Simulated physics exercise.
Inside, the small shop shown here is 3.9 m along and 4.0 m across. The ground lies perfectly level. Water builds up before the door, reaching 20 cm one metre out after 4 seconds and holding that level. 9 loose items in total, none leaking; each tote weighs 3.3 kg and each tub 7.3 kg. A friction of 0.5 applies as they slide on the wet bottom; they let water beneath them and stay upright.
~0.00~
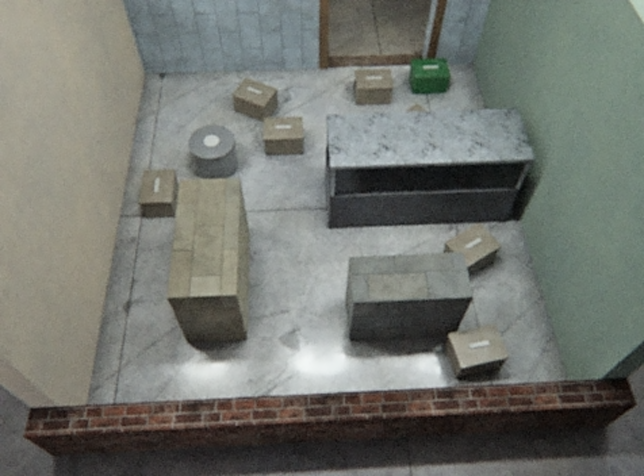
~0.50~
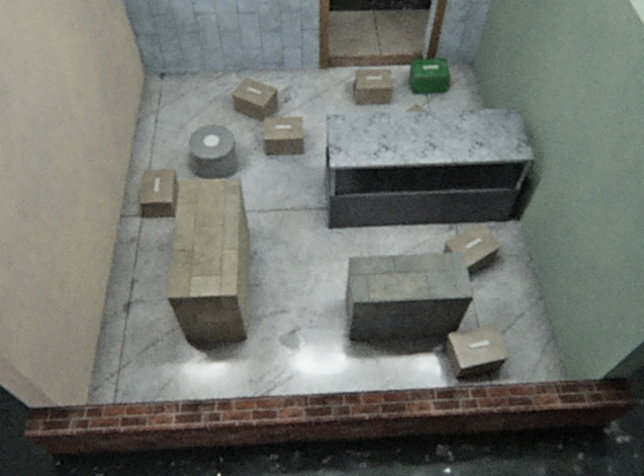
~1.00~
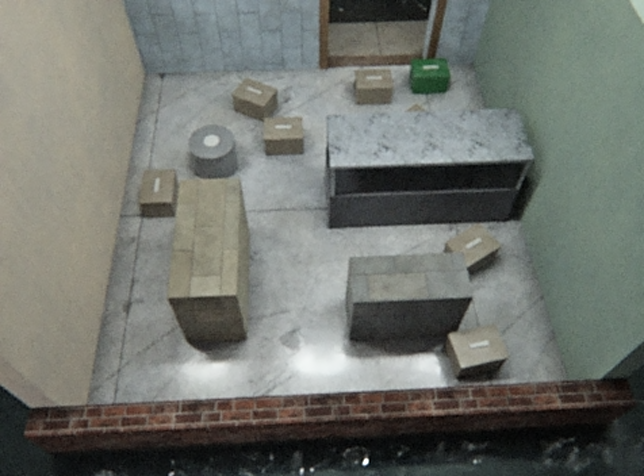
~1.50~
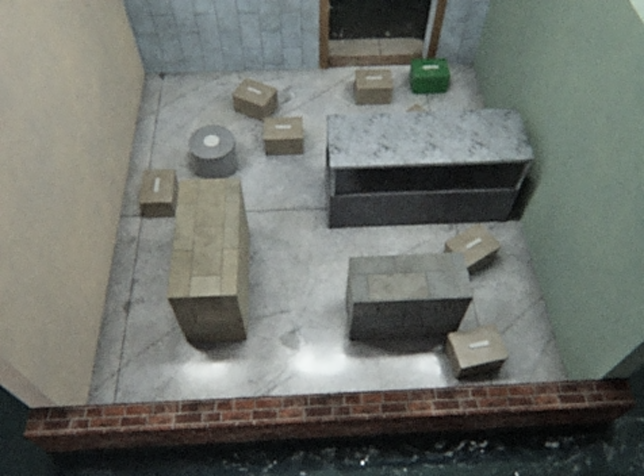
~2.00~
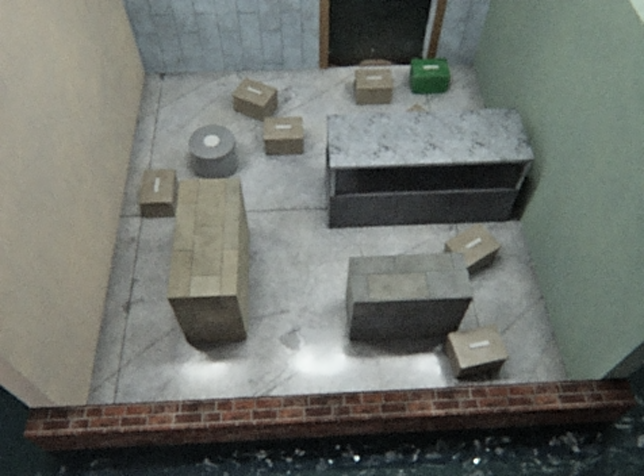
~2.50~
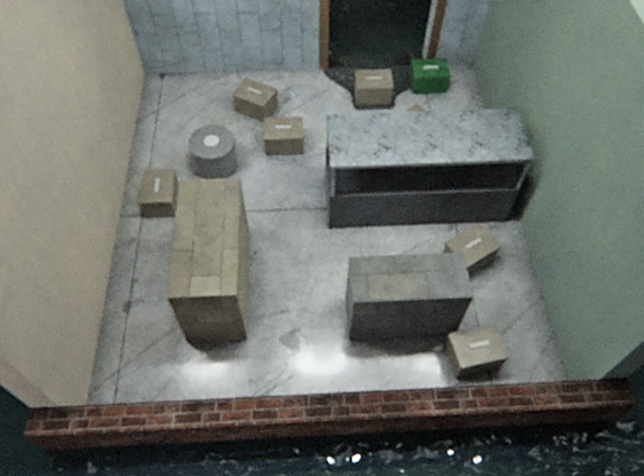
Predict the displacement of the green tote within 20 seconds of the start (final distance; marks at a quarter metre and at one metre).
I expect it goes a modest distance.
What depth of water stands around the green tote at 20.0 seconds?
Roughly 16 cm deep.
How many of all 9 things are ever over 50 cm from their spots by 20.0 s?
That adds up to 9.
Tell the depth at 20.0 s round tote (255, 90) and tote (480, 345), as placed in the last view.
13 and 15 cm.
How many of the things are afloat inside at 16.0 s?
The number is 9.
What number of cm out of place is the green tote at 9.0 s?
Close to 30 cm.
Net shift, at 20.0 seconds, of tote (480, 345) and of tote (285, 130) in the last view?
120 cm, 300 cm.
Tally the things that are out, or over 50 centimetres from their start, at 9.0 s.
5 in all.
After 4.0 s the green tote is near (471, 81), 0.5 m from its start, aground; 0 afloat.
After 9.0 s the green tote is near (447, 80), 0.3 m from its start, afloat; 6 afloat.
After 16.0 s the green tote is near (423, 79), 0.4 m from its start, afloat; 9 afloat.
After 20.0 s the green tote is near (474, 85), 0.6 m from its start, afloat; 9 afloat.
